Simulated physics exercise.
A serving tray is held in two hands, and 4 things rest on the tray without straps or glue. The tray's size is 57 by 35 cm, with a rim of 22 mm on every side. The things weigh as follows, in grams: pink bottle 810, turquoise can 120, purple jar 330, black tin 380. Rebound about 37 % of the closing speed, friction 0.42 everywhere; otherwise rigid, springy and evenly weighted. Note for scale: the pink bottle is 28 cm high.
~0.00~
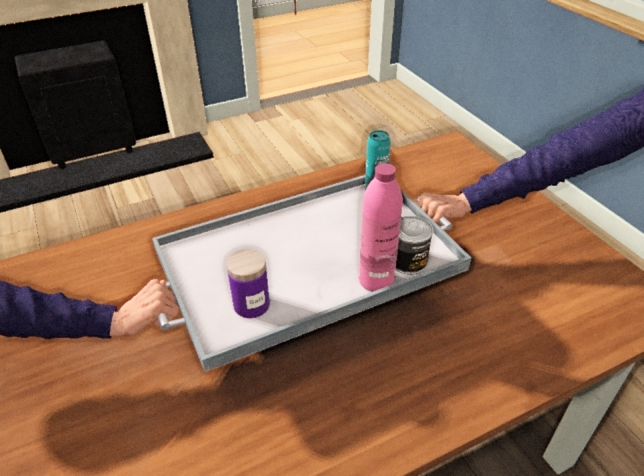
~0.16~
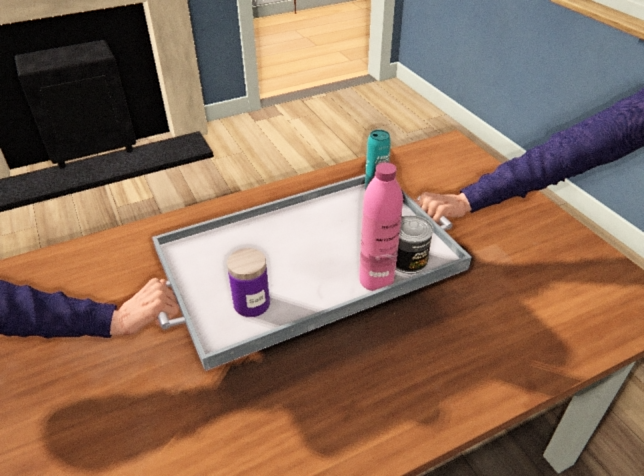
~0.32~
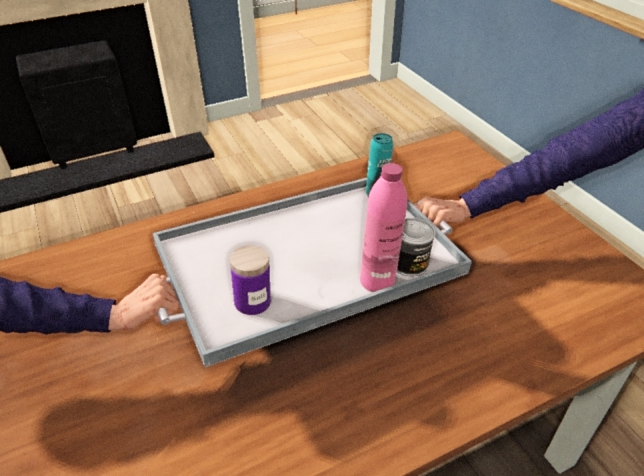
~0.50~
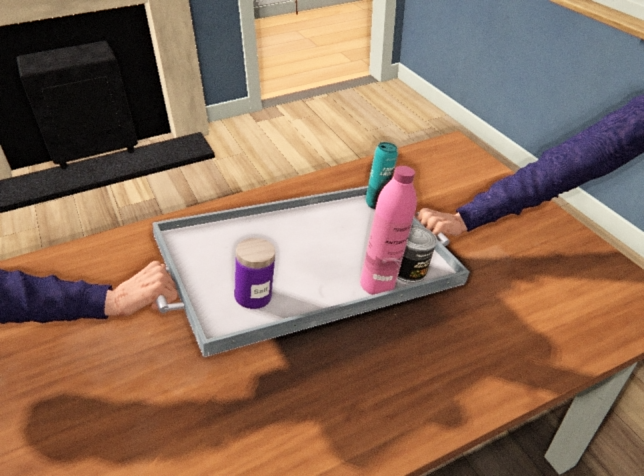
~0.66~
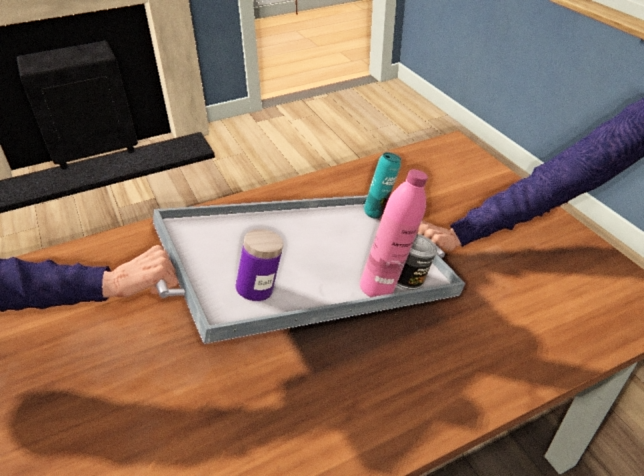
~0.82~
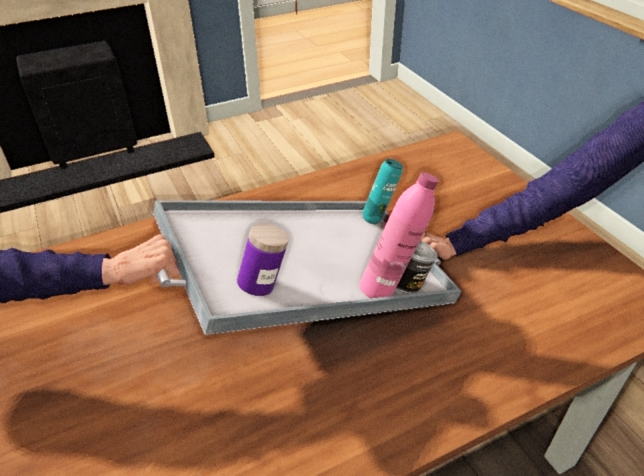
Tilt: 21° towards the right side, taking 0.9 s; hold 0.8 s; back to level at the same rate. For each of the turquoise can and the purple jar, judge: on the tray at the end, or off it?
Turquoise can - off the tray. Purple jar - on the tray.
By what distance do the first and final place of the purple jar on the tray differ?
I'd put it at about 0 centimetres.
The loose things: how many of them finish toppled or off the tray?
I get 2.
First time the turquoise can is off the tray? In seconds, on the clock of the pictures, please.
That first happens close to 1.1 seconds.
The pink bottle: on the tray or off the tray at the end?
When everything stops, the pink bottle is out of bounds.
Around 1.22 s, tilt 21°, right edge down; turquoise can now off the tray; pink bottle tipped 60° against what carries it; black tin shifted 6 cm.
Around 1.62 s, tilt 21°, right edge down; pink bottle now off the tray; black tin shifted 6 cm.
Around 2.32 s, tilt 7°, right edge down; black tin shifted 6 cm.
Finally (3.2 s), off the tray, pink bottle and turquoise can; not toppled but over 5 cm from the start, black tin; purple jar still in place (within 5 cm). Final places as that camera would see them, turquoise can near (409, 209), purple jar near (252, 283).
